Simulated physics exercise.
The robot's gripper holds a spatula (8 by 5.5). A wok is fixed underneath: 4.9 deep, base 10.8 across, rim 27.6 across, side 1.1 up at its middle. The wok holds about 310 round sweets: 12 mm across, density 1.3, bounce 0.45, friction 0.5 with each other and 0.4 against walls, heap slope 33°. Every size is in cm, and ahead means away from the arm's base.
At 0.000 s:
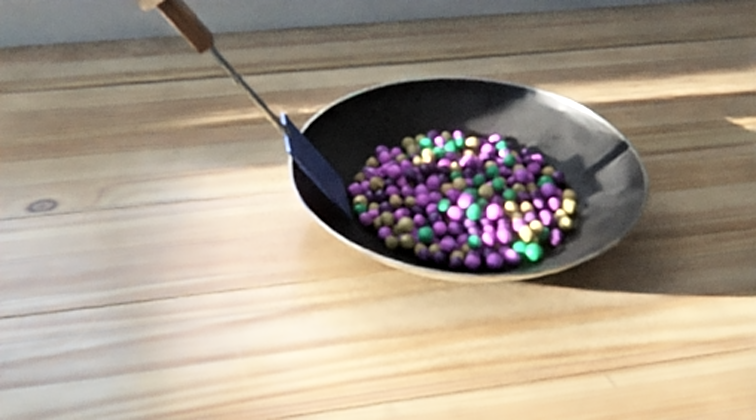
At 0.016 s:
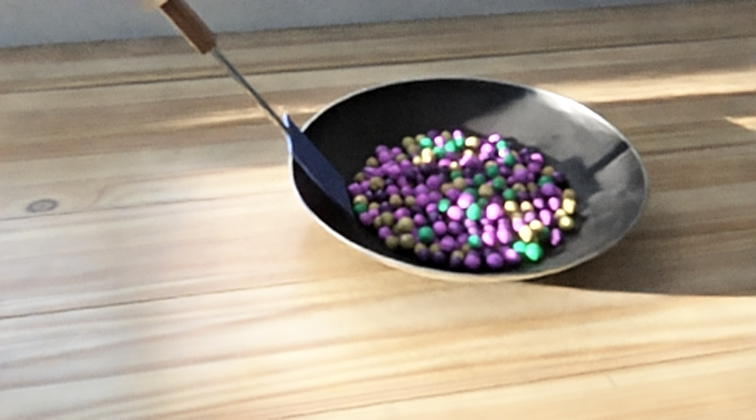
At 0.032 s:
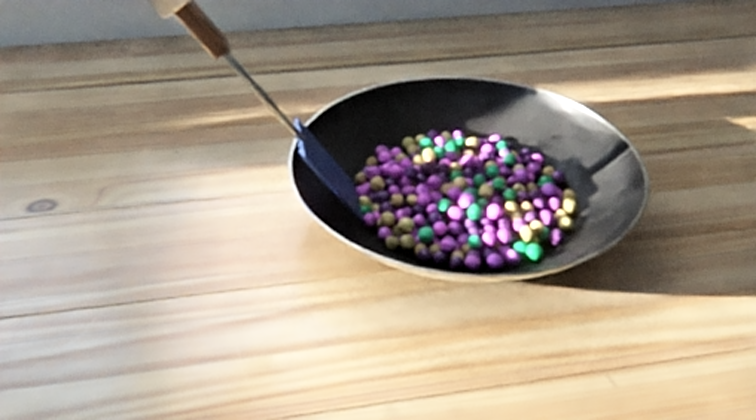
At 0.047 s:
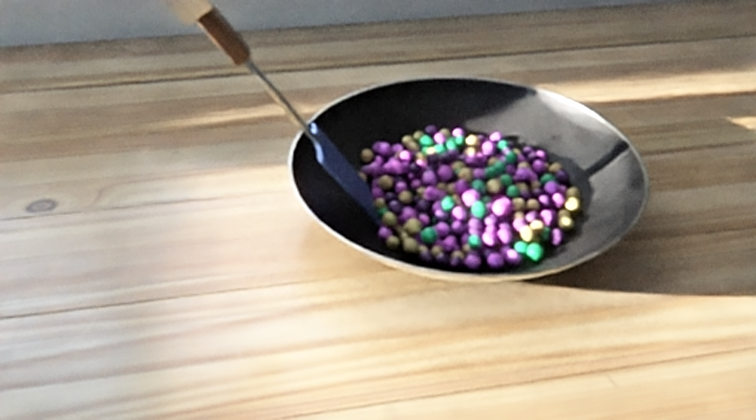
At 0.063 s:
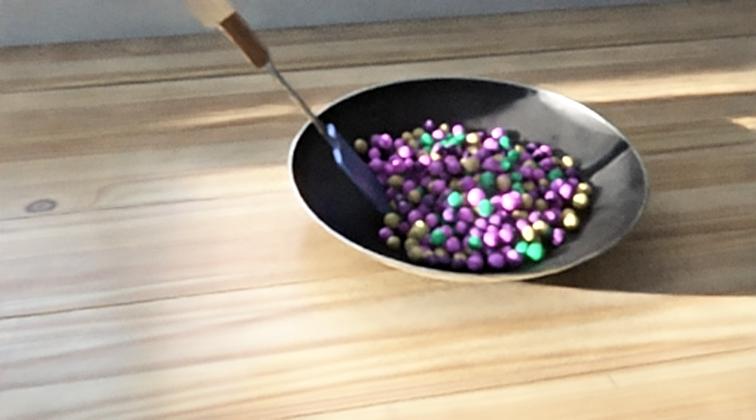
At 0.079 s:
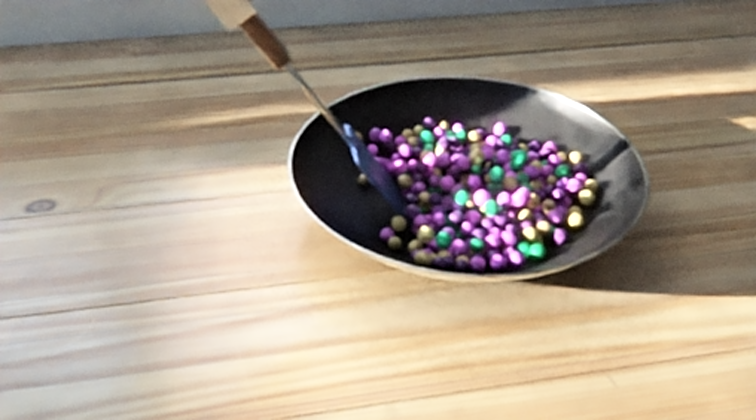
A spatula pushes purple, green and gold balls to the right in a dark pan.
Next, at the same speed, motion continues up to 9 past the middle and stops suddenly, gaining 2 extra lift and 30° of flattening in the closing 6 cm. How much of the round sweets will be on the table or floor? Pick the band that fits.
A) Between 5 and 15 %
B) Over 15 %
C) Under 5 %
Option A: Between 5 and 15 %.
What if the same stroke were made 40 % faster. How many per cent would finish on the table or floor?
It would be roughly 20 percent.
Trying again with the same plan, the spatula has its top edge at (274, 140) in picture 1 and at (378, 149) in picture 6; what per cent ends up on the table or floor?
My guess would be close to 20 per cent.
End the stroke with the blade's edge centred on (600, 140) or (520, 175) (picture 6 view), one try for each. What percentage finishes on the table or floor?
About 25 and 0 per cent.
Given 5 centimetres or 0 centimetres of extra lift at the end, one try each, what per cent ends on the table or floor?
Roughly 10 per cent, then 5 per cent.
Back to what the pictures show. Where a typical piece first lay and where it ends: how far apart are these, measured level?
About 4 centimetres.
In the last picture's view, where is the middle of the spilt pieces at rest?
About (709, 190).
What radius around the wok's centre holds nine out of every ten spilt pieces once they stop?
Some 35 cm from the centre.
After 0.14 s, sloping 57°, highest piece 5 above the table; 310 in the wok.
After 0.19 s, sloping 47°, highest piece 5 above the table; 310 in the wok.
After 0.42 s, sloping 27°, highest piece 7 above the table; 280 in the wok, 27 on the table or floor, 3 on the blade or in flight.
After 1.47 s, sloping 27°, highest piece 5 above the table; 279 in the wok, 31 on the table or floor.
In the end, 279 in the wok, 31 on the table or floor. That is 10 % on the table or floor.
